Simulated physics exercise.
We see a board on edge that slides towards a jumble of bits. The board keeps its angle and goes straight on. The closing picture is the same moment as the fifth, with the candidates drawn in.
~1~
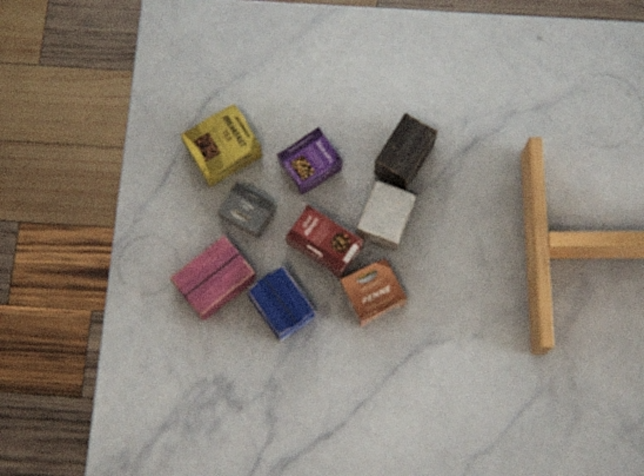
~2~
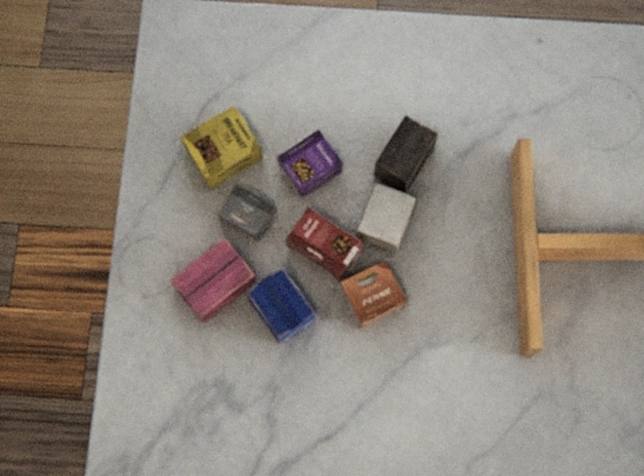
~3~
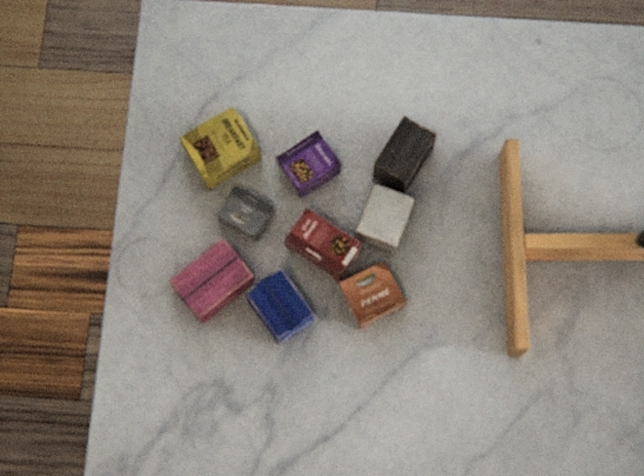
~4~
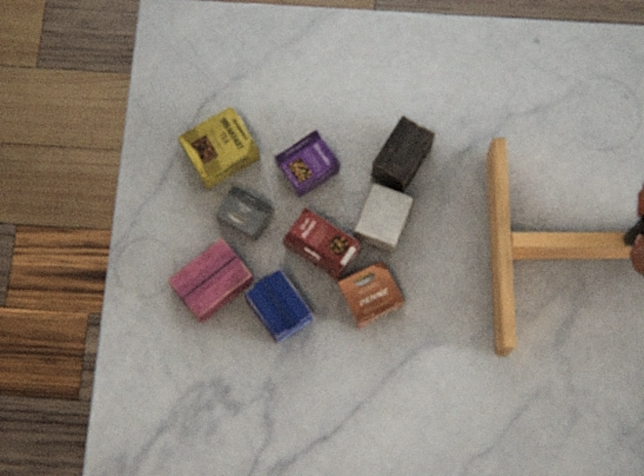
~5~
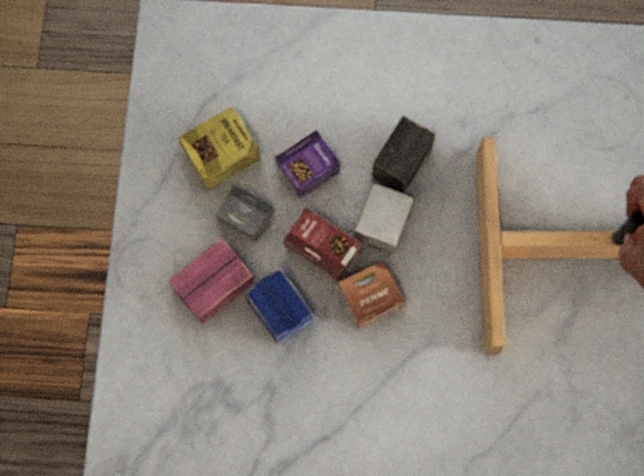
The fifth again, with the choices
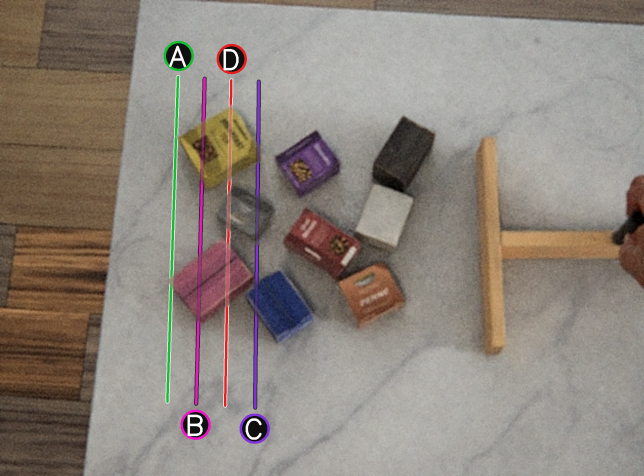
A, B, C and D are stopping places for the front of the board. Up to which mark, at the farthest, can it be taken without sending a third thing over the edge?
No farther than B.
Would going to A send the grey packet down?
Yes.
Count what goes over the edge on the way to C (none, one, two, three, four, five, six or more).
The count is none.
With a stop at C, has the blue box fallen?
By then, no.
On the marked copy, A at (173, 233); B at (201, 234); C at (257, 238); D at (228, 236).
Following B. Soon after the start, board (388, 233); black block (359, 151); orange packet (345, 301).
Later, board (282, 226); yellow packet (173, 129); grey packet (182, 205).
In the end, board (202, 221); yellow packet over the edge; grey packet over the edge; two fallen.
As for the rest, A drops four; C is within the limit but short; D is within the limit but short.
